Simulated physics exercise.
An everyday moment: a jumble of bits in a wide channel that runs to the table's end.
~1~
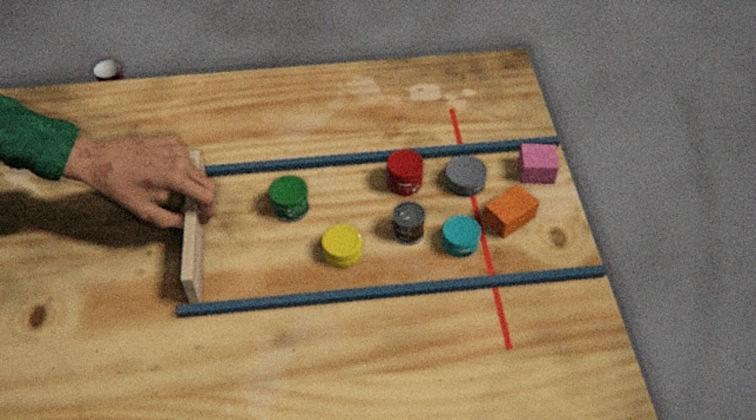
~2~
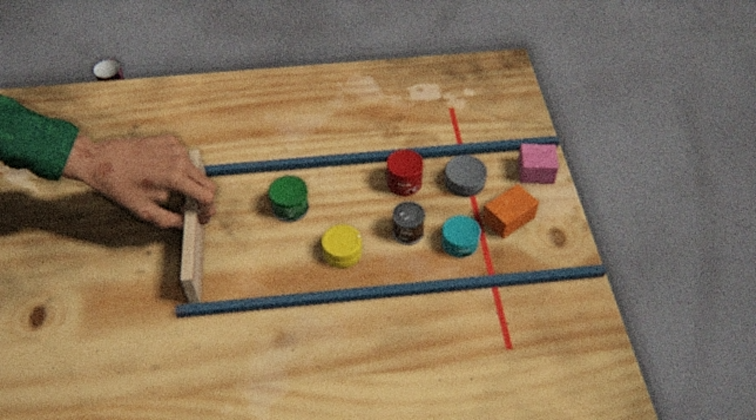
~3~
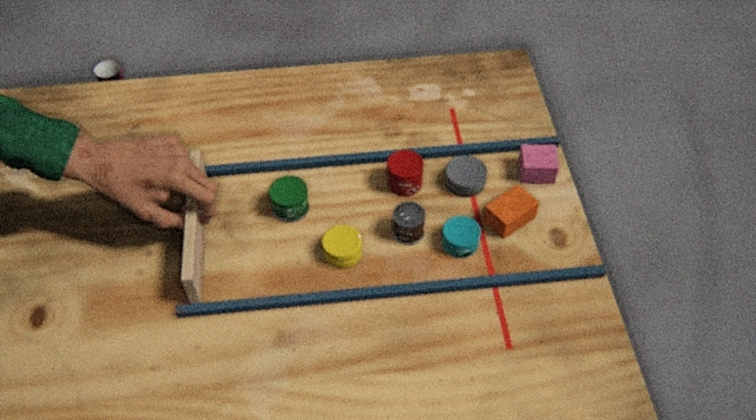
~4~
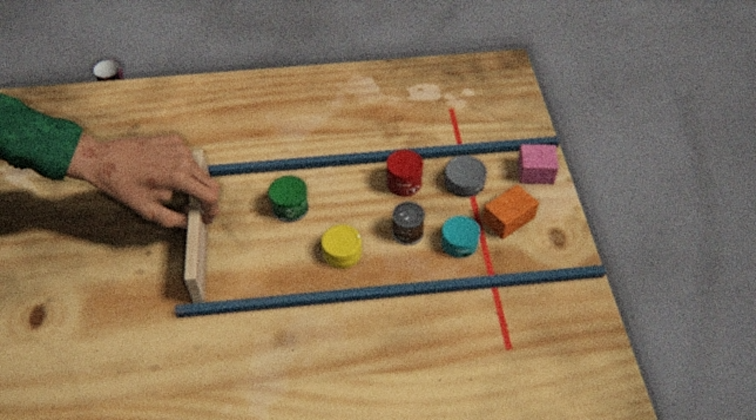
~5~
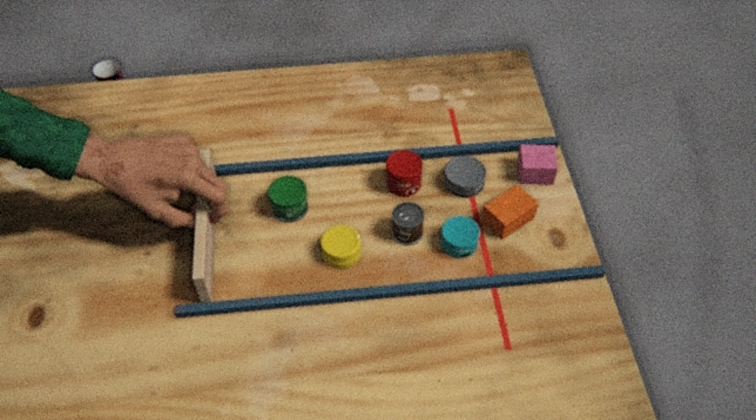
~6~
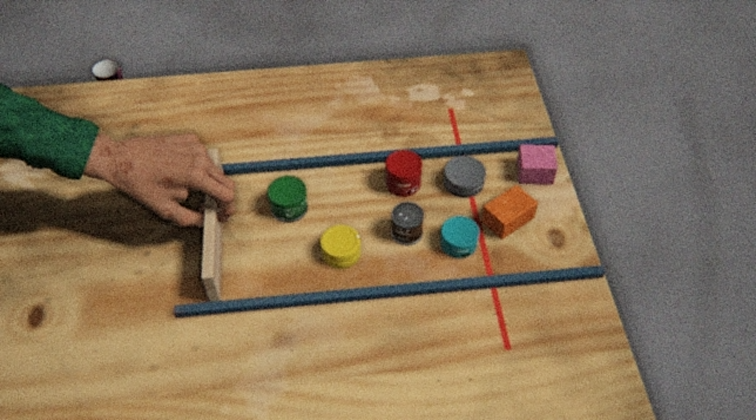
A hand in a green sleeve slides an upright wooden board slightly right between blue rails, the scattered tubs and blocks staying still.
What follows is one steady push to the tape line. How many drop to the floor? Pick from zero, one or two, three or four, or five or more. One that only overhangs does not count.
The number that fall off is zero.
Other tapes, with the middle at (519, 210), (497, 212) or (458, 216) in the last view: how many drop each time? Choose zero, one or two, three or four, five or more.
Taking them in turn, just one or two; 1 or 2; none at all.
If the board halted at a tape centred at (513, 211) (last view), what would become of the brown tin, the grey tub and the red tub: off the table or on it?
The brown tin does not fall, the grey tub is kept, the red tub is kept.
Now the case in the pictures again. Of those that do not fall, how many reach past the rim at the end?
1 of them.
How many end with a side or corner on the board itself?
In contact: 4.
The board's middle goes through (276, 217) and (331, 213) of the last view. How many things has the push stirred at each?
The counts are 1 and 2.
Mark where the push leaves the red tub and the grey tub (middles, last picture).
The red tub stops around (483, 157); the grey tub around (519, 171).
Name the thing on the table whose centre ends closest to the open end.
The pink block ends nearest.
A little later, none off yet; pink block at rest near (537, 165); orange block at rest near (509, 212); grey tub at rest near (465, 177).
Next, none off yet; pink block at rest near (537, 165); orange block moving near (515, 210); grey tub moving near (474, 175).
When it is over, the number that fall off is zero.
